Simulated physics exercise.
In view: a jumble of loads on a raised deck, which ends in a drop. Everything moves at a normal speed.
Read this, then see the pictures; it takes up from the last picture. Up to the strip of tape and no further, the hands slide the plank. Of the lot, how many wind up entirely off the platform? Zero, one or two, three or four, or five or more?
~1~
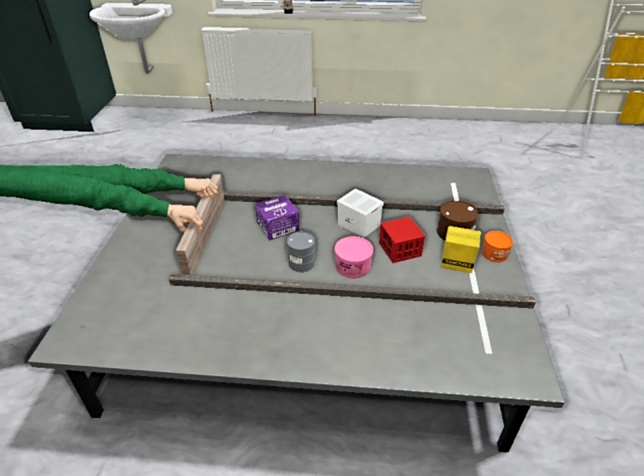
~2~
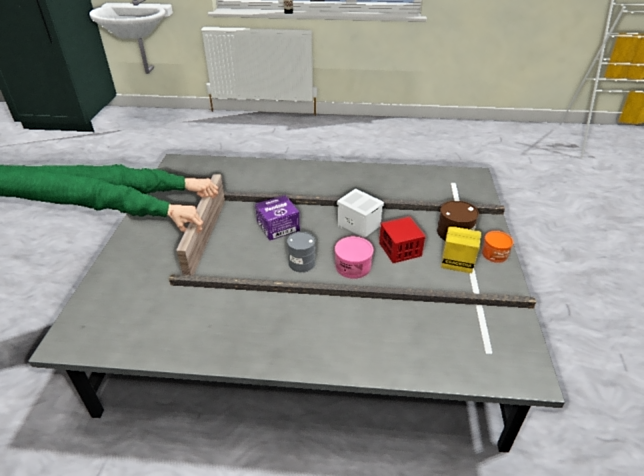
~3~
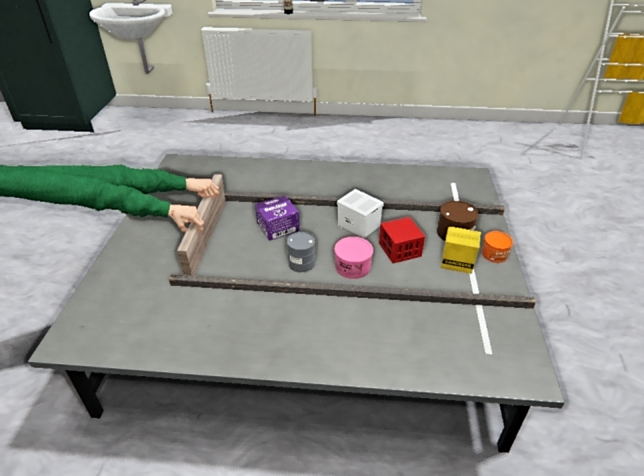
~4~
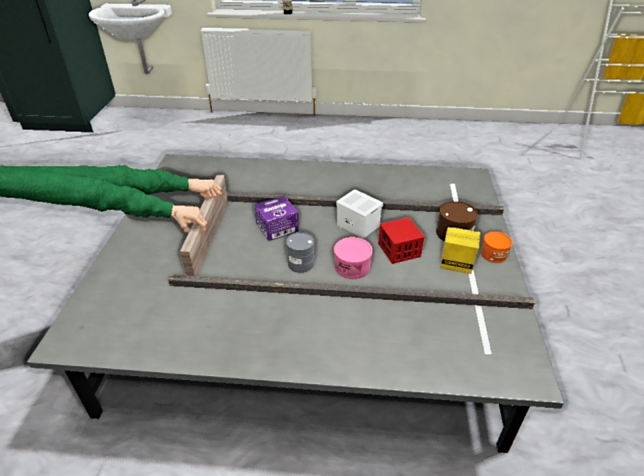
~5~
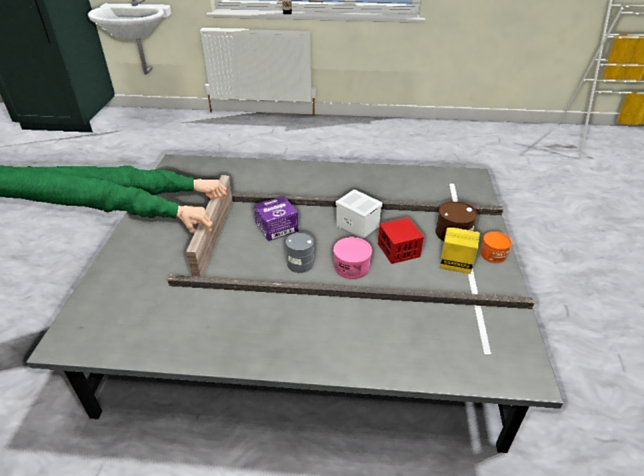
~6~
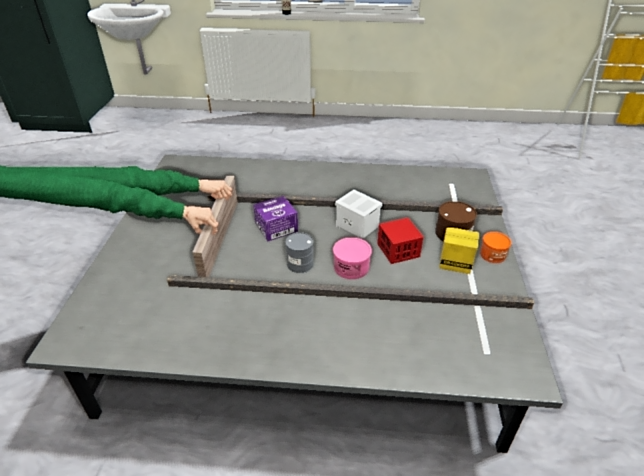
Entirely off: Three or four.
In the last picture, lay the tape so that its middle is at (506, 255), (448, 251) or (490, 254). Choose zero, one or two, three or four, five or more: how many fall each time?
Taking the three places in turn: More than four, one or two, 5 or more.
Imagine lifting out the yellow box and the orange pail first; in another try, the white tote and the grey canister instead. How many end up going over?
2, then 4.
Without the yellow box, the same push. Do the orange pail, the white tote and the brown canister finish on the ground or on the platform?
The orange pail goes over; the white tote stays on; the brown canister falls.
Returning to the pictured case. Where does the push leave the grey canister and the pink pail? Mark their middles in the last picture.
The grey canister stops around (488, 266); the pink pail around (522, 273).
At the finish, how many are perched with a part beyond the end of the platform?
1, I think.
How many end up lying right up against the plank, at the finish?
3 touch it.
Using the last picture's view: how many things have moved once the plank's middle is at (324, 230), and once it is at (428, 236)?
The count reaches 4 first and 8 second.
Soon after, none off yet; orange pail at rest near (495, 248); brown canister at rest near (455, 223); yellow box at rest near (459, 251).
Then, none off yet; orange pail at rest near (495, 248); brown canister moving near (457, 222); yellow box moved a little near (469, 253).
By the end, the number that fall off is three or four; fallen, red crate, yellow box, brown canister and orange pail.
